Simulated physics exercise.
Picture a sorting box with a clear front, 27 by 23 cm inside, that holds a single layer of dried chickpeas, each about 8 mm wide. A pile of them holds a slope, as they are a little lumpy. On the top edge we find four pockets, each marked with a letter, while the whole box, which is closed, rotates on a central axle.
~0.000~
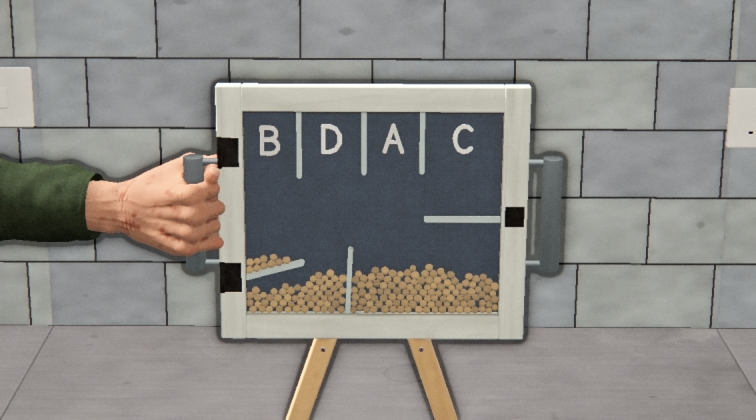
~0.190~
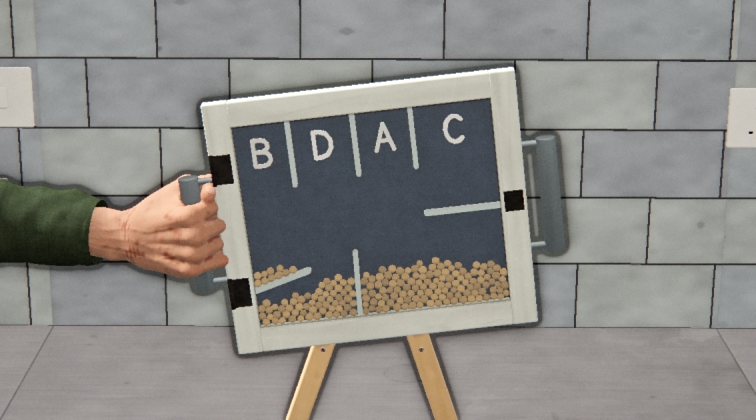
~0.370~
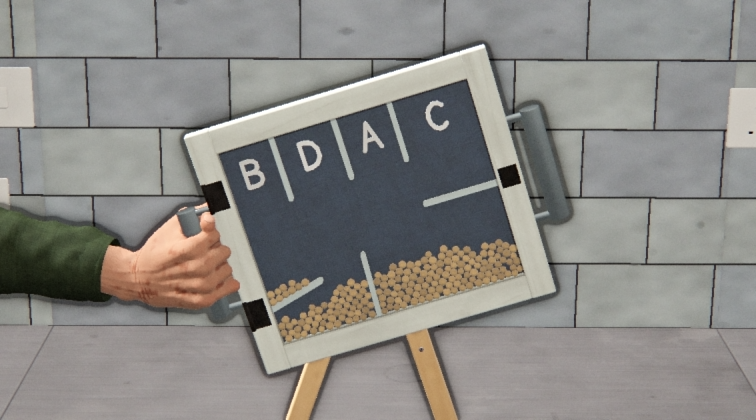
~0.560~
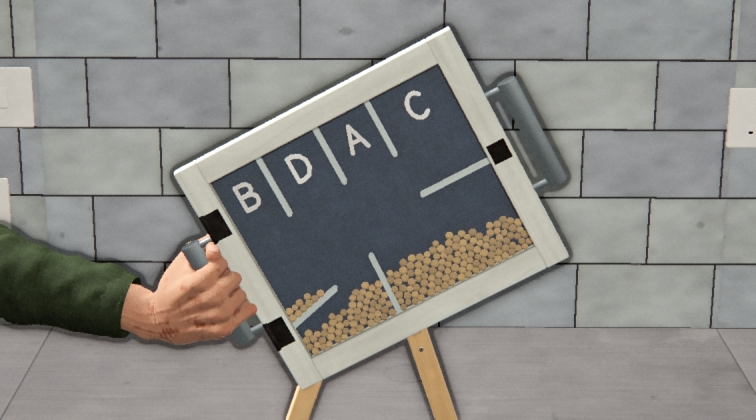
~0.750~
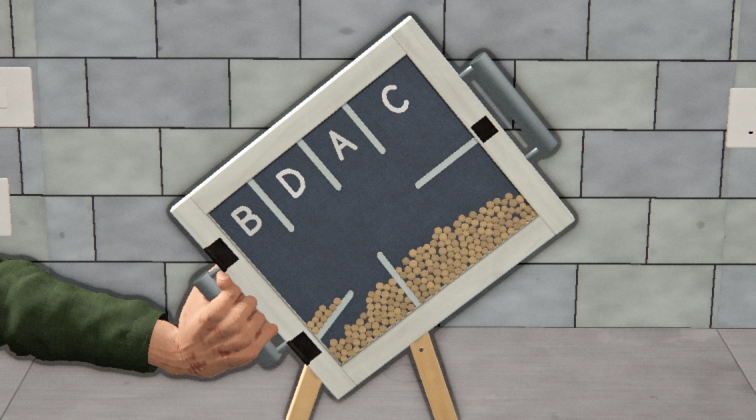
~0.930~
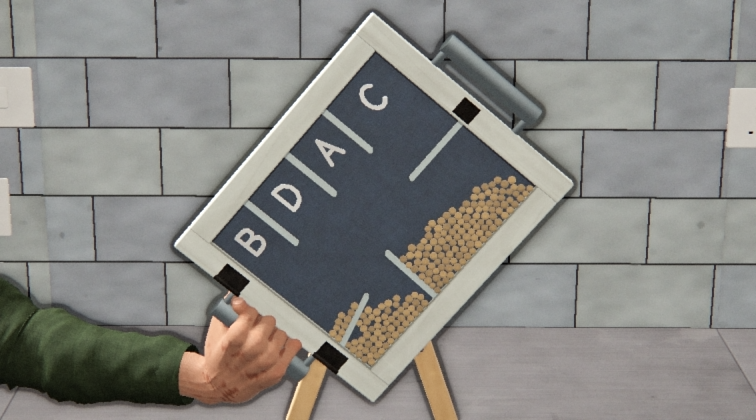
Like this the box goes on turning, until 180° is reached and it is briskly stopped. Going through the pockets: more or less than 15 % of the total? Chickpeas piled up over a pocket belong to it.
In the end pocket A: Below the mark; pocket B: Above the mark; pocket C: Below the mark; pocket D: Above the mark.
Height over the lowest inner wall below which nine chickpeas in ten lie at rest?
That height is around 9 cm.
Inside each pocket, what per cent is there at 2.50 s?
Pocket A: 0; pocket B: 25; pocket C: 0; pocket D: 25.
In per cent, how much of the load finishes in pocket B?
I'd say close to 45 per cent of the load.
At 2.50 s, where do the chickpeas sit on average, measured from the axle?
It sits about 6 cm right and about 7 cm below the axle.
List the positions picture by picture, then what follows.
In the first picture, level, about 190 chickpeas; chickpeas' middle (377, 292); highest (274, 257); A (393, 139), B (270, 141), C (463, 139), D (332, 139); walls (244, 277) to (302, 263), (348, 315) to (351, 250), (503, 219) to (426, 219).
In the second picture, turned 7° anticlockwise; chickpeas' middle (387, 291); highest (436, 261).
In the third picture, turned 17° anticlockwise; chickpeas' middle (401, 287); highest (499, 243).
In the fourth picture, turned 28° anticlockwise; chickpeas' middle (416, 281); highest (503, 219).
In the fifth picture, turned 39° anticlockwise; chickpeas' middle (427, 273); highest (509, 197).
In the sixth picture, turned 50° anticlockwise; chickpeas' middle (432, 267); highest (512, 180); A (327, 150), B (252, 241), C (373, 98), D (289, 195); partition tips (296, 242), (334, 194), (370, 150).
After 1.72 s it has turned 96°, the chickpeas' middle is 7 cm right of and 3 cm below the axle; inside pockets, B 5 %.
After 2.50 s it has turned 141°, the chickpeas' middle is 6 cm right of and 7 cm below the axle; inside pockets, B 25 %, D 25 %.
After 3.24 s it has turned 180°, the chickpeas' middle is 9 cm right of and 3 cm below the axle; inside pockets, B 30 %, D 30 %.
At rest by 5.2 s, A 0 %, B 45 %, C 0 %, D 50 %.
